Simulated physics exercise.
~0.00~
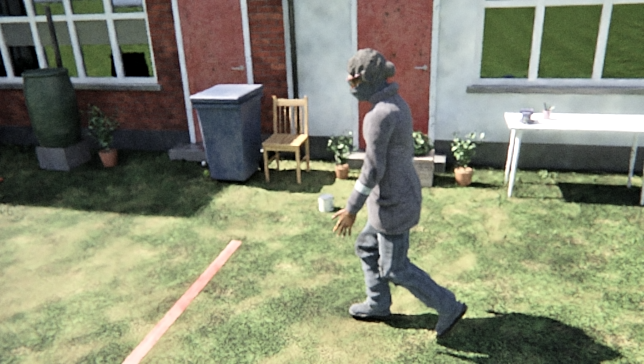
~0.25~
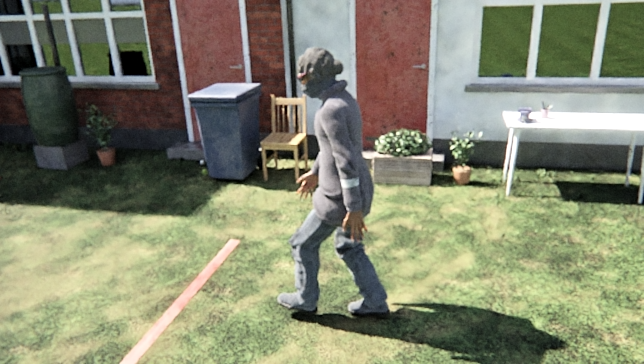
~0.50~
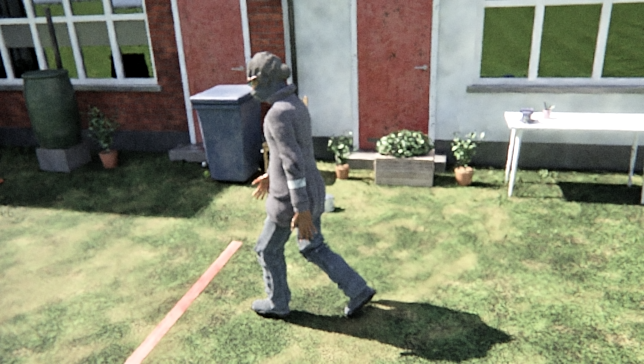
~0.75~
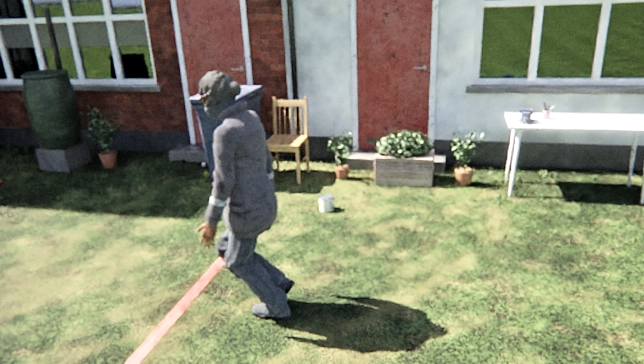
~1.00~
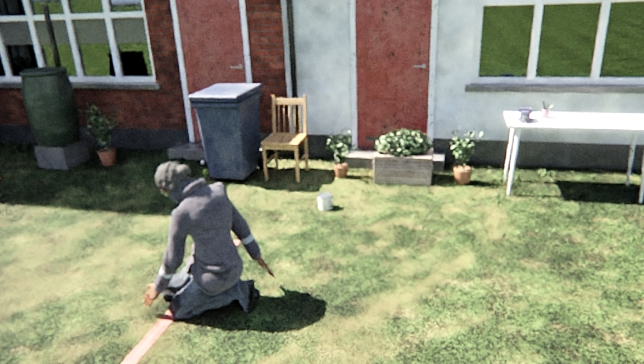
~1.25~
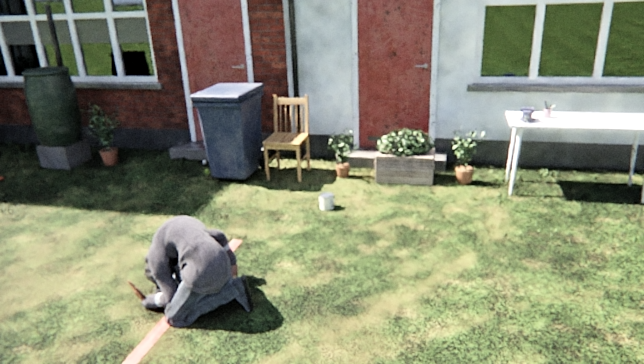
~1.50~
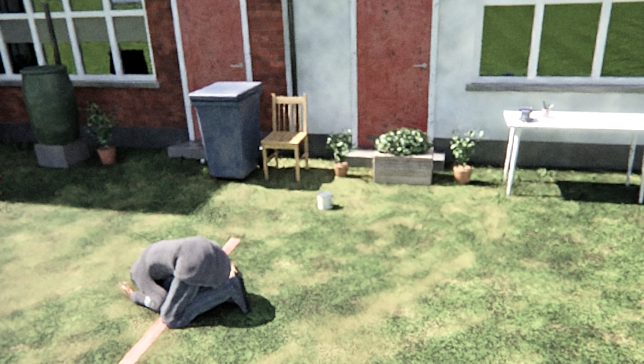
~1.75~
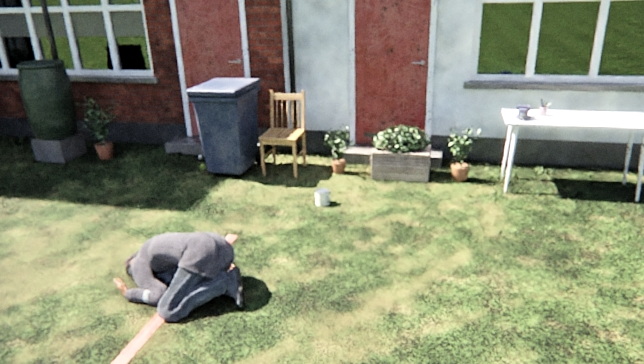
Person in grey walking left across a sunlit lawn, kneeling at a red tape and curling forward with head and chest beyond it.
